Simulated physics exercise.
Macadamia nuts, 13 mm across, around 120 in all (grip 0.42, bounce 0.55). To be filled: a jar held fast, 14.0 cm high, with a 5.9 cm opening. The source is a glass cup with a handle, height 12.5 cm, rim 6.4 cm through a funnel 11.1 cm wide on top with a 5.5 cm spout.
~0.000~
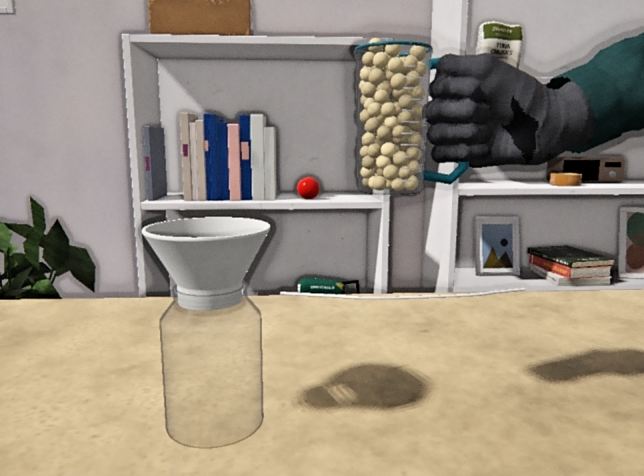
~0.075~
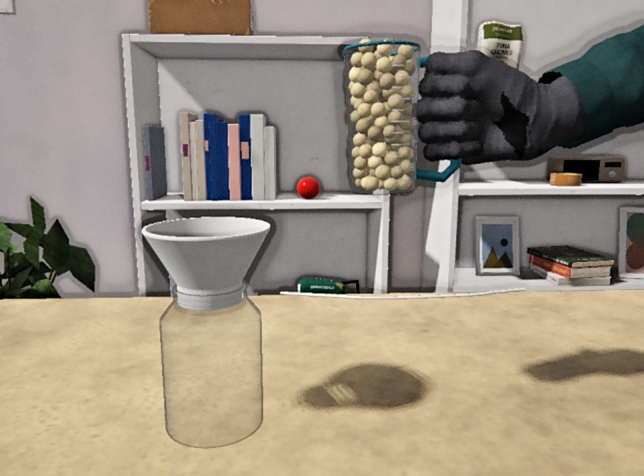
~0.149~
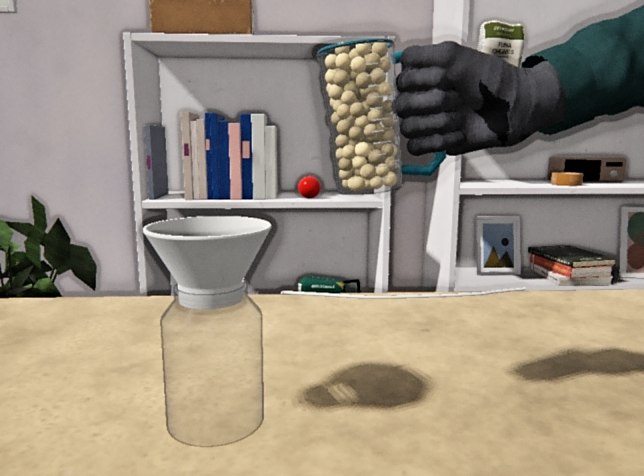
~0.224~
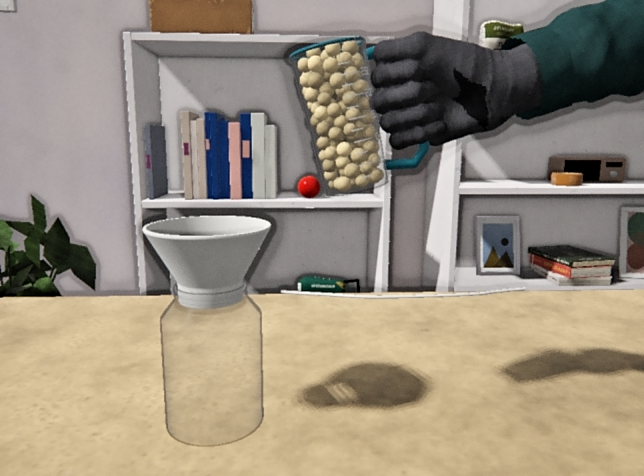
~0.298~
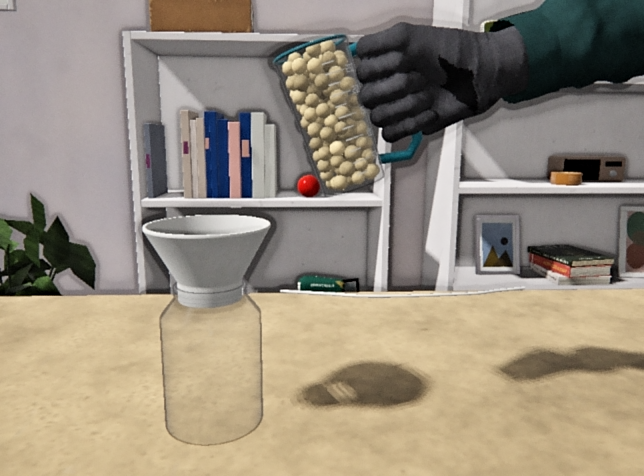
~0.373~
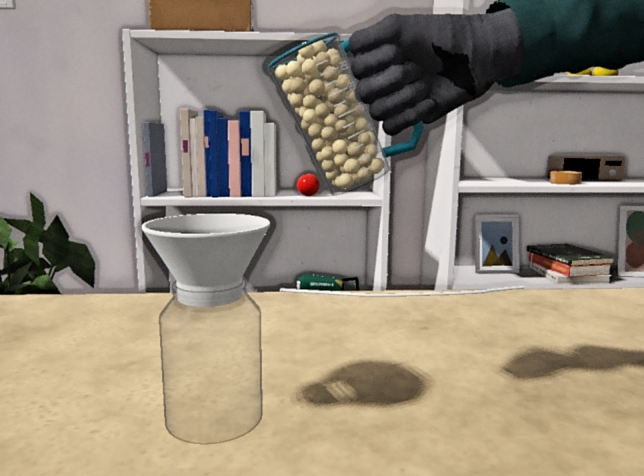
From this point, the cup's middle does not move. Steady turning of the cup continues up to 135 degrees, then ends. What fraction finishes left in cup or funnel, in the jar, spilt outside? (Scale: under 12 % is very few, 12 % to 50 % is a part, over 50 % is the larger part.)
Still above very few, jar the larger part, spilt a part.
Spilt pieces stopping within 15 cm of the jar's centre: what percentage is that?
I'd put it close to 40 %.
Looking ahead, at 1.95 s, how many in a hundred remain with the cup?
About 0 percent.
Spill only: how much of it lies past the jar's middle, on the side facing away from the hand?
10 per cent.
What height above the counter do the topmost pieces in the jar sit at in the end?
I'd say close to 4.5 centimetres.
After 1.02 s, tilt 77 degrees; the cup holds 95 %, the jar 0 %.
After 1.44 s, tilt 111 degrees; the cup holds 85 %, the jar 5 %.
After 1.95 s, tilt 135 degrees; the cup holds 0 %, the jar 60 %.
In the end, at 3.0 s, still above 0 %, jar 65 %, spilt 35 %.
